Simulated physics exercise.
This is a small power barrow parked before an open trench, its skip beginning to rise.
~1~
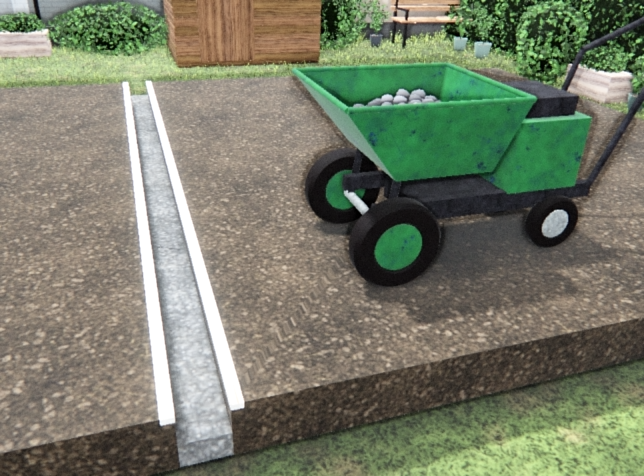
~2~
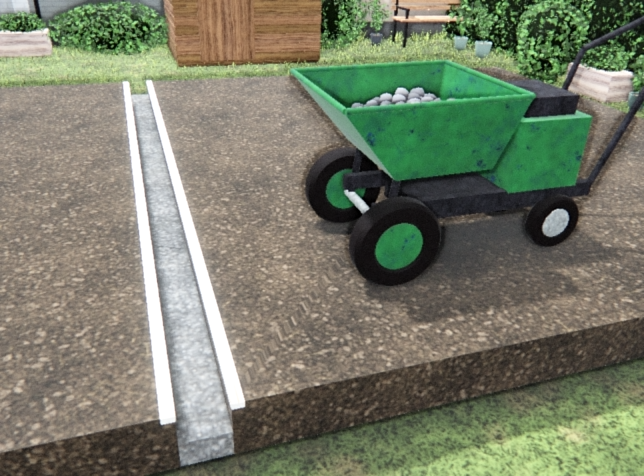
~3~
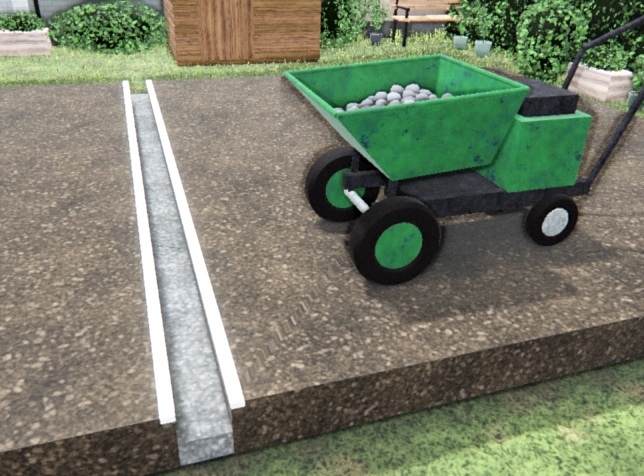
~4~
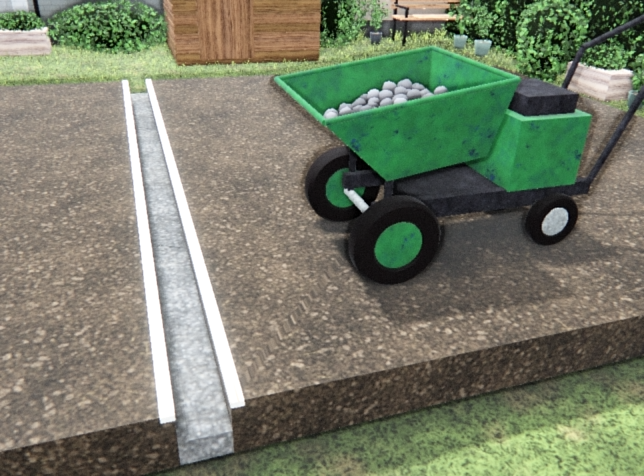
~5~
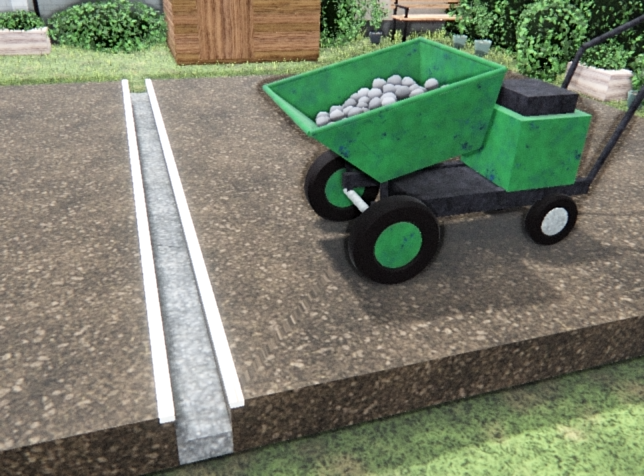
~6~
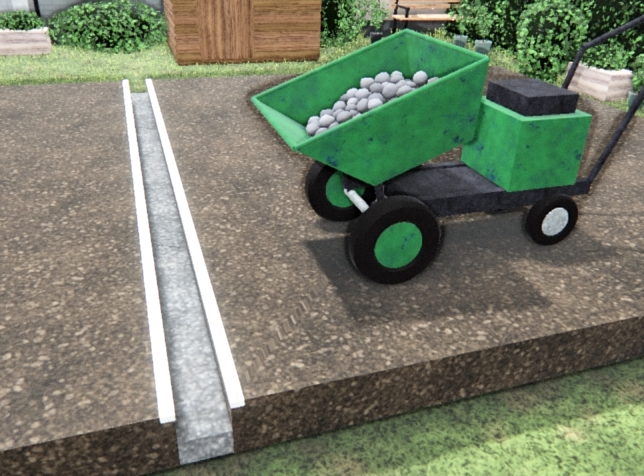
The video shows a green power barrow loaded with round grey cobbles, parked on brown ground to the right of a narrow, white-edged trench. Its skip gradually tilts forward to the left while the wheels stay still.
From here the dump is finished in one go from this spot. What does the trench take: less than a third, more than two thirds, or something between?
In the trench: Between a third and two thirds.
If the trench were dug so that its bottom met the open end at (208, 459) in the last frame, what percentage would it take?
Near 70 %.
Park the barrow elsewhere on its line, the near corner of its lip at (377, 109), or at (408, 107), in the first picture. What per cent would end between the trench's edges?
The first gives 40 %, the second 30 %.
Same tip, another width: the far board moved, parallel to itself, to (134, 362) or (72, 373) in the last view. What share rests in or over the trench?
Roughly 70 per cent, and 80 per cent.
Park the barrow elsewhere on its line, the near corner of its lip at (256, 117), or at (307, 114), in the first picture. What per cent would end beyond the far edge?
First some 90, then 30 per cent.
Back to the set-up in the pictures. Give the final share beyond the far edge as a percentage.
It comes to 10 per cent or so.
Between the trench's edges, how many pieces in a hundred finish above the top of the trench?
Roughly 30 in a hundred.
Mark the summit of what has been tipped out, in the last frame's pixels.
Roughly at (207, 257).
Soon after the last picture, skip tipped steeply; all in the skip.
A little later, skip tipped right over; most in the skip; a small part short of the trench; a small part in or heaped over the trench.
Later still, skip tipped right over; about a quarter in the skip; about a quarter short of the trench; about half in or heaped over the trench; a small part beyond it.
At rest, skip tipped right over; a small part in the skip; about a quarter short of the trench; about half in or heaped over the trench; a small part beyond it.
